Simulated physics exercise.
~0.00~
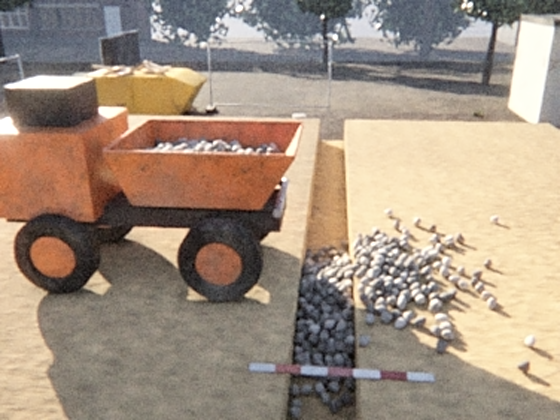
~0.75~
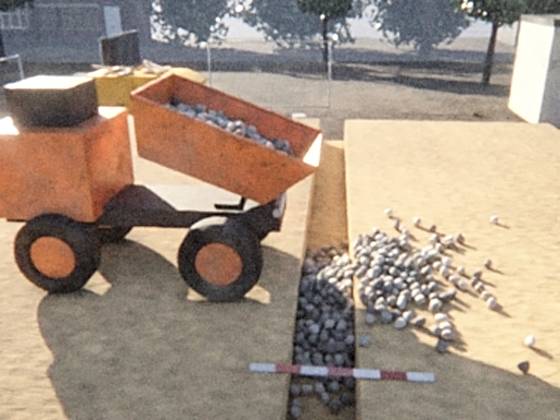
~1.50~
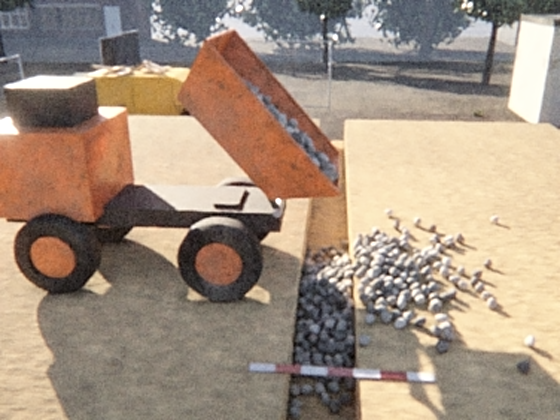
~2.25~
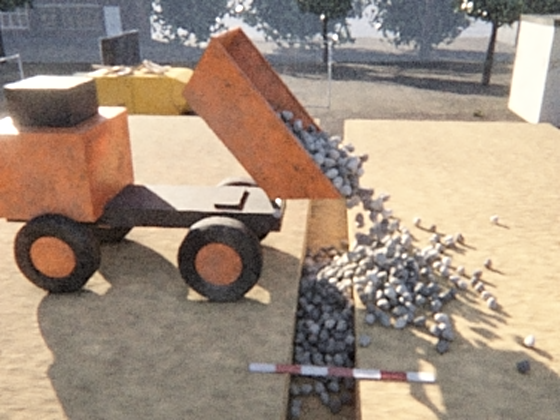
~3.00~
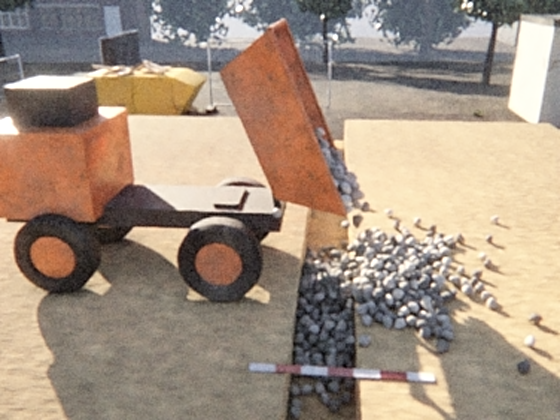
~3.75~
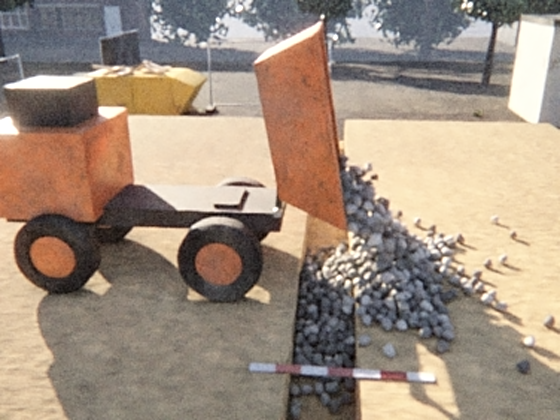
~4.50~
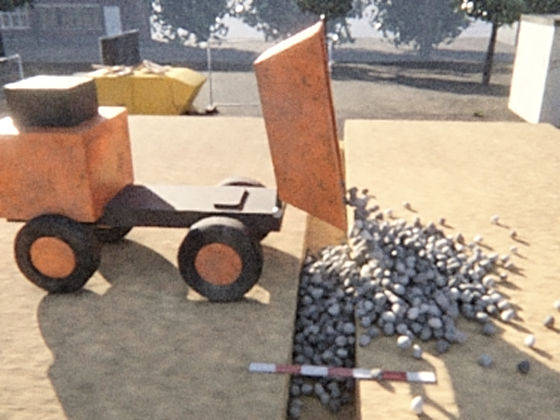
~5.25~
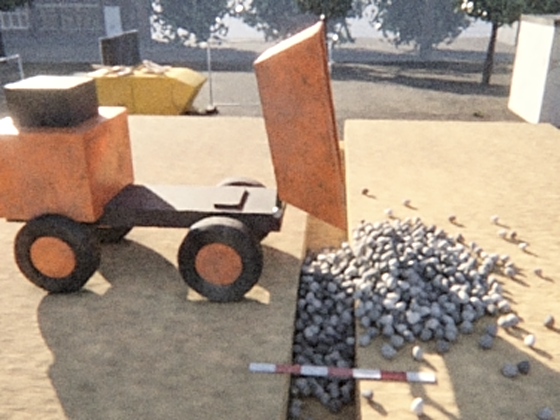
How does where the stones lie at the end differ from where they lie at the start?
At the start many of the stones sit in the dumper's skip on the left, with the rest in the trench and scattered beyond it. By the end they lie farther right as a whole, in the trench and in a larger heap on its far side.
An orange dumper tips its stones across a trench, leaving a bigger heap on the right.
